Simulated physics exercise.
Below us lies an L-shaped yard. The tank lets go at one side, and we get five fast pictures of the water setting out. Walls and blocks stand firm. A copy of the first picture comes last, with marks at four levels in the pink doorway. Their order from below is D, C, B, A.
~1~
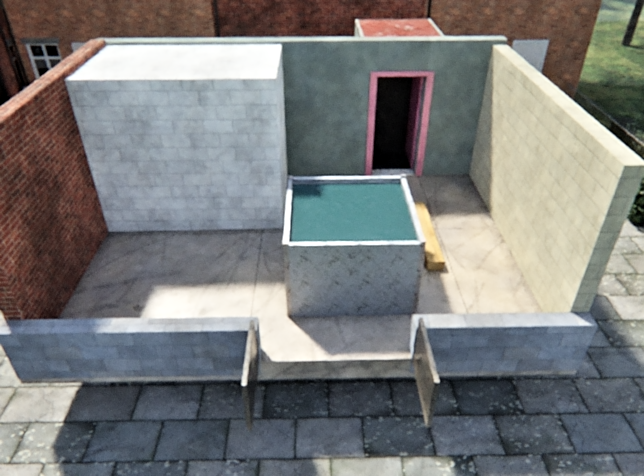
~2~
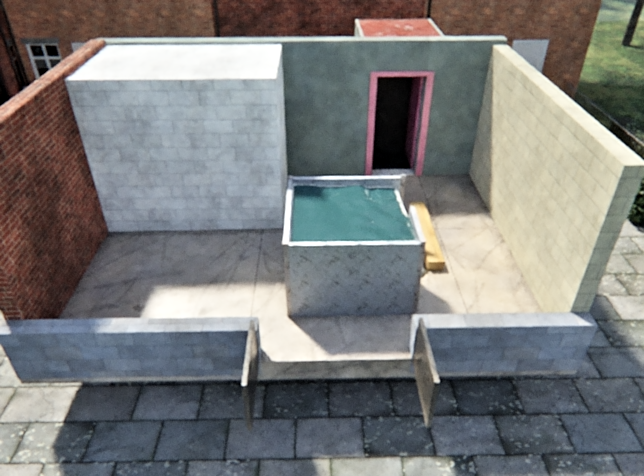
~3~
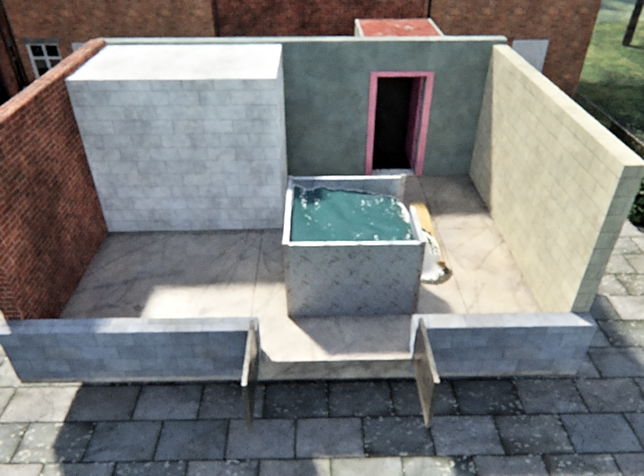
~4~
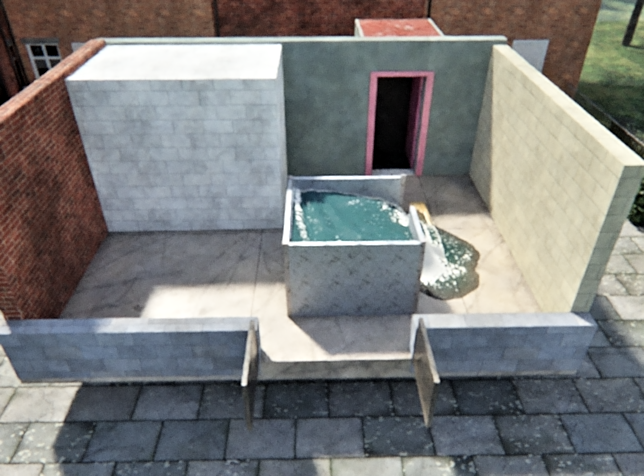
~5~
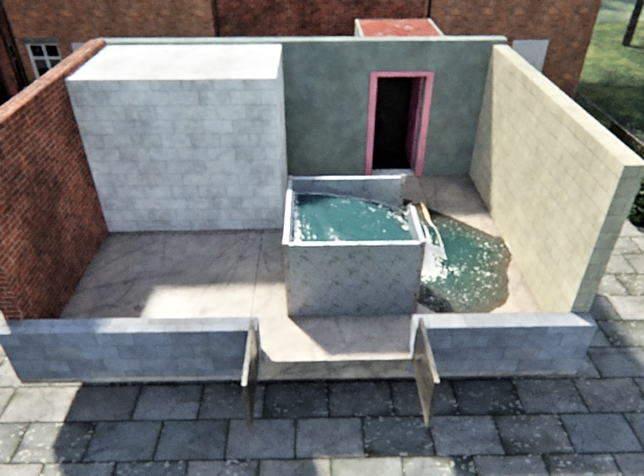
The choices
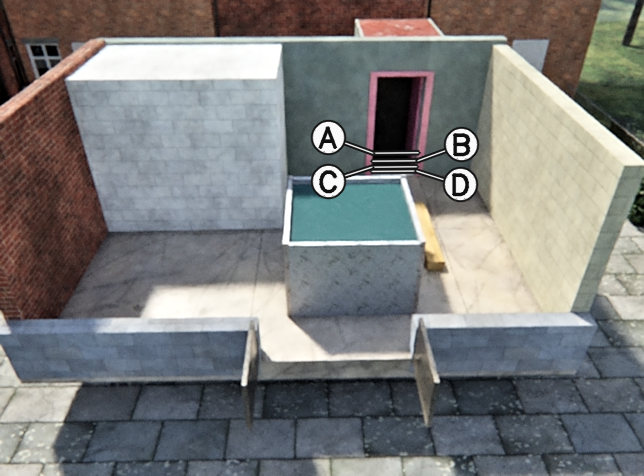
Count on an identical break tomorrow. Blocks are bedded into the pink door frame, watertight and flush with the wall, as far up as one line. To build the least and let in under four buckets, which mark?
Take C.
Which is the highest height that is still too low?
The answer is D.
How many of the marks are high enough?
Three of the four.
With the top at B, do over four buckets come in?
No, not at all.
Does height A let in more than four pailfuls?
No.
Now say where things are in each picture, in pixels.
Water in the tank at rest, its middle at (350, 212); foot of the pink doorway at (393, 176); open gate at (336, 312).
Water covers 1 % of the ground, its front hidden from here.
Water covers 3 % of the ground and shows as far out as (446, 274).
Water covers 8 % of the ground and shows as far out as (464, 290).
Water covers 16 % of the ground and shows as far out as (505, 243).
On the marked copy, A at (395, 152); B at (395, 161); C at (394, 166); D at (394, 171); from the bottom up D, C, B, A.
If A is chosen, nothing gets over.
If B is chosen, nothing gets over.
If C is chosen, a bucket or two gets in.
If D is chosen, some 15 bucketfuls get in.
